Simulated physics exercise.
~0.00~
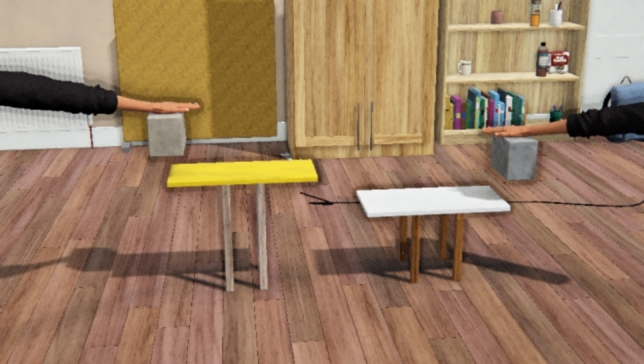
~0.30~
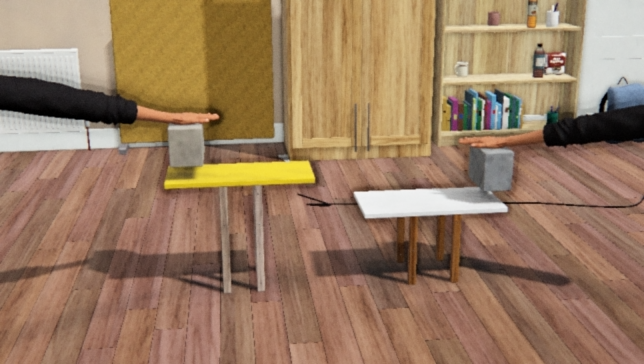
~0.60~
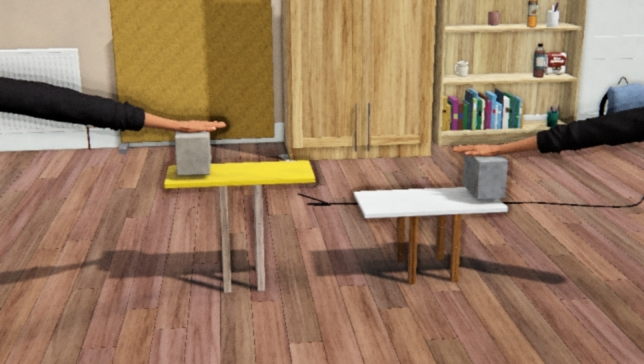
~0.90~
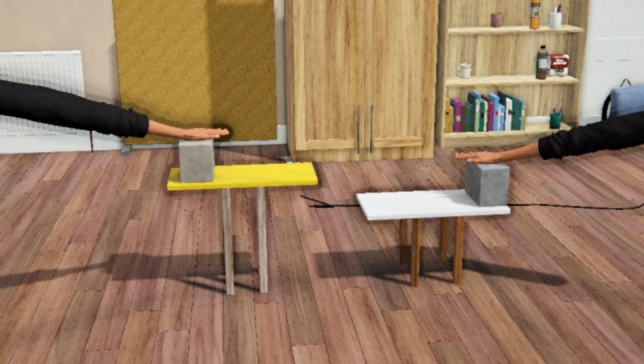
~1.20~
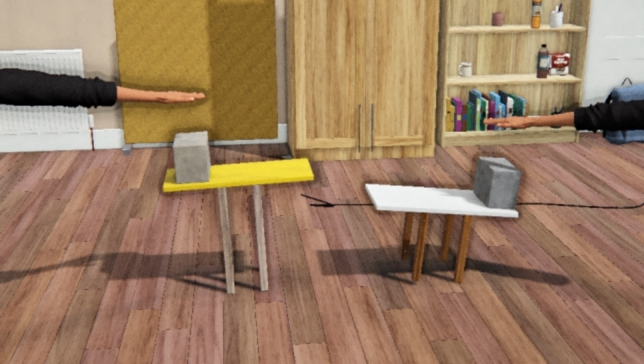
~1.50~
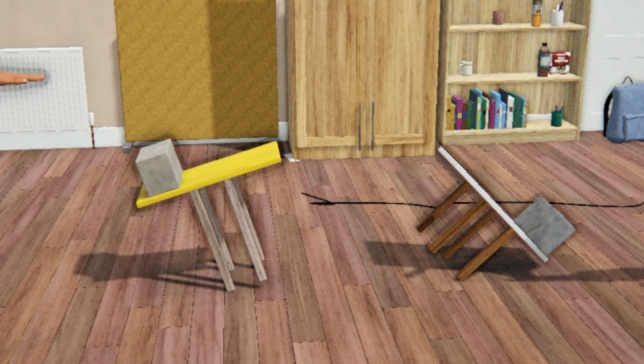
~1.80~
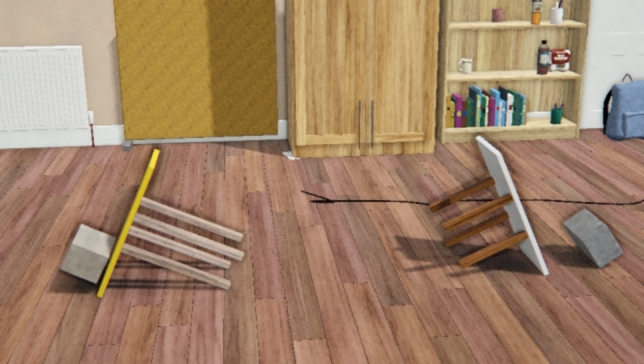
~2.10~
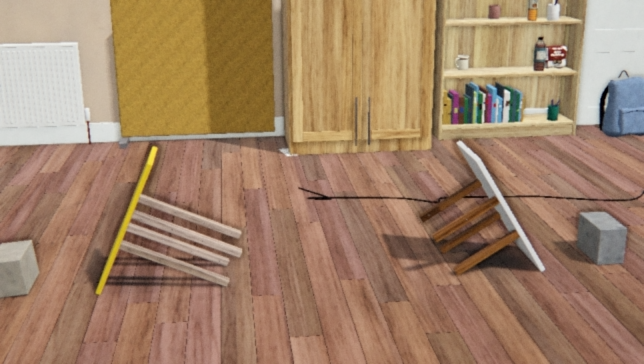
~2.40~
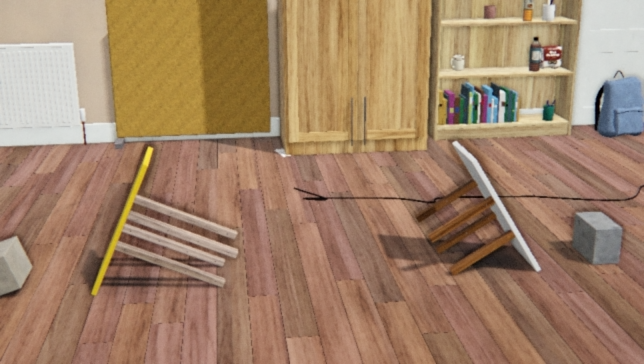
Two dark-sleeved arms reach in from opposite sides of a wood-floored room, seen from the front by a gently swaying camera, with a tall cupboard and a bookshelf behind. Each hand guides a grey block, one onto the left end of a yellow-topped trestle, the other onto the right end of a white plant stand. The hands then let go and draw back. The white stand tips to the right and the yellow trestle tips to the left, and both blocks slide off onto the floor. Both pieces end toppled, legs off the ground, with a block lying beyond each.
